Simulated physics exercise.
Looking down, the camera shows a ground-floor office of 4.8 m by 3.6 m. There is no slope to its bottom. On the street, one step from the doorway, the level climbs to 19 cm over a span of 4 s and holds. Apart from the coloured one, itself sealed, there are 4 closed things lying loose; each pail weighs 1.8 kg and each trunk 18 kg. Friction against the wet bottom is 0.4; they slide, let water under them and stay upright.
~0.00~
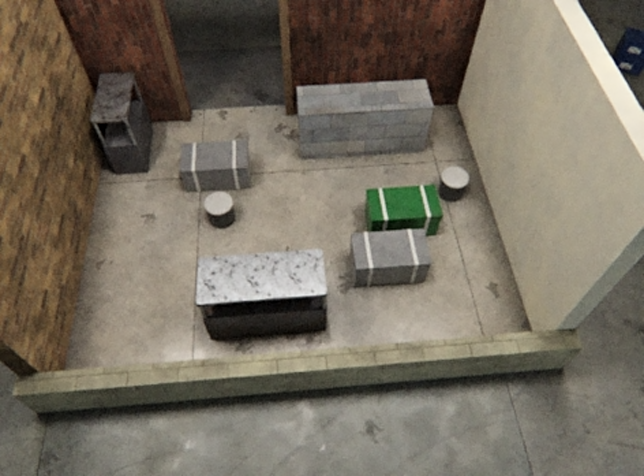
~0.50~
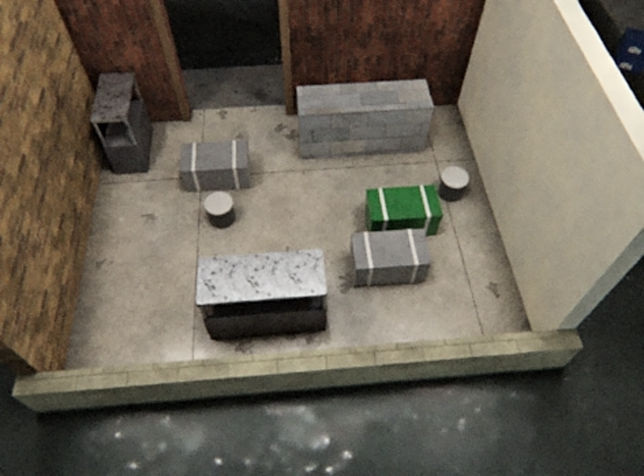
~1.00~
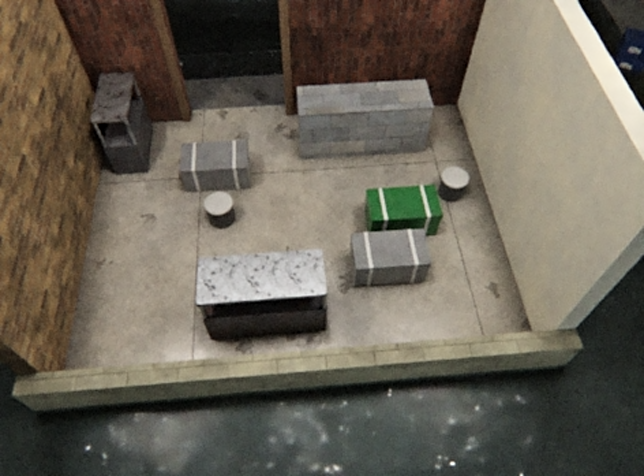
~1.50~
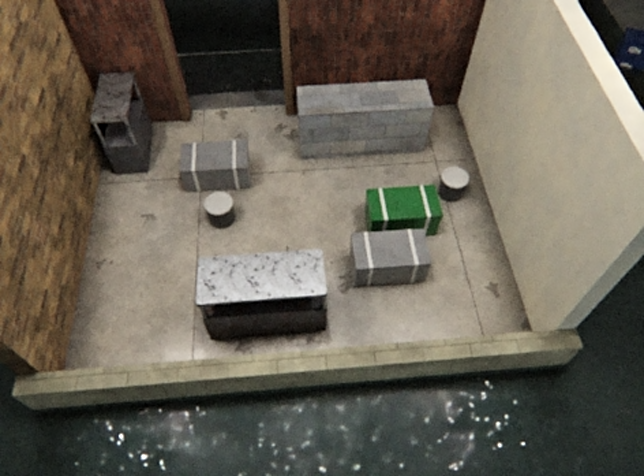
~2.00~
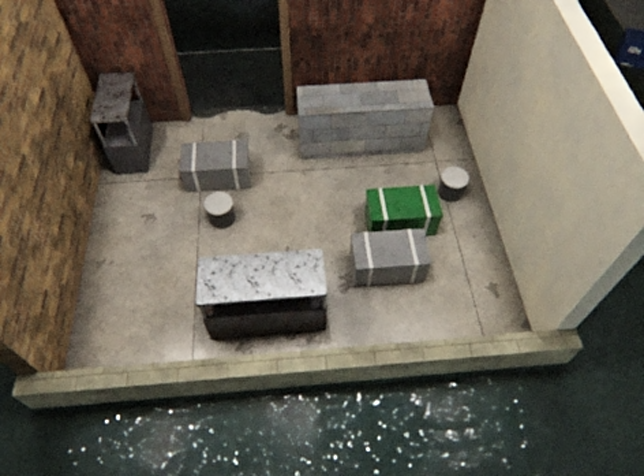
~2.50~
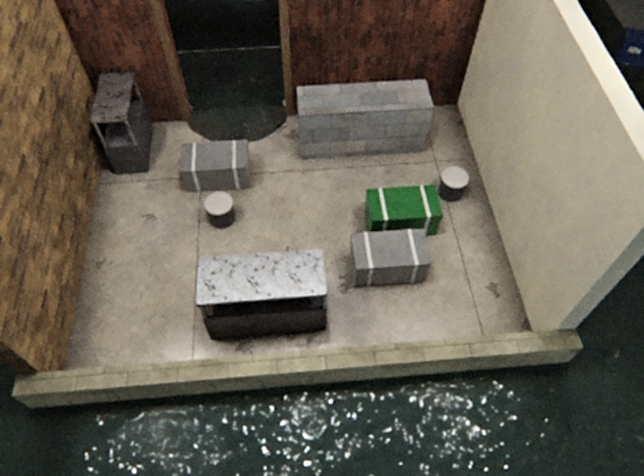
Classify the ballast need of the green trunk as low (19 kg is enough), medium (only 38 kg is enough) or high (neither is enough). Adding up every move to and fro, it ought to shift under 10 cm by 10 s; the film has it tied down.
Low.
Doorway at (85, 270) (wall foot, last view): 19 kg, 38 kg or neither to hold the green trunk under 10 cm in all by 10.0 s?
Outcome - the heavier pick is required.
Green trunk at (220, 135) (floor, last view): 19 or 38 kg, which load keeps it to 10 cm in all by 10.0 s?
Note: None OK.
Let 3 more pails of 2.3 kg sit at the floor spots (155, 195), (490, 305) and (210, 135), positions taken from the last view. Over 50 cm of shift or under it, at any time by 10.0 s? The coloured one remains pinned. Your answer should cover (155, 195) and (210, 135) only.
Result, in order - exceeds it; exceeds it.
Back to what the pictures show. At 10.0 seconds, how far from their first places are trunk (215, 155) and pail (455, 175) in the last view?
Respectively 200 and 20 centimetres.
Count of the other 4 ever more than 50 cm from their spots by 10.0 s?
3.
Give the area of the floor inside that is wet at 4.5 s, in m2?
About 5.5 m2 is covered.
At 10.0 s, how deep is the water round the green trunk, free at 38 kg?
Around 4 cm.
After 3.5 s the green trunk would be 0 cm from its start with 19 kg and 0 cm from its start with 38 kg; 0 cm of water round it then.
After 4.5 s the green trunk would be 0 cm from its start with 19 kg and 0 cm from its start with 38 kg; 1 cm of water round it then.
After 7.0 s the green trunk would be 0 cm from its start with 19 kg and 0 cm from its start with 38 kg; 3 cm of water round it then.
After 10.0 s the green trunk would be 0 cm from its start with 19 kg and 0 cm from its start with 38 kg; 4 cm of water round it then.
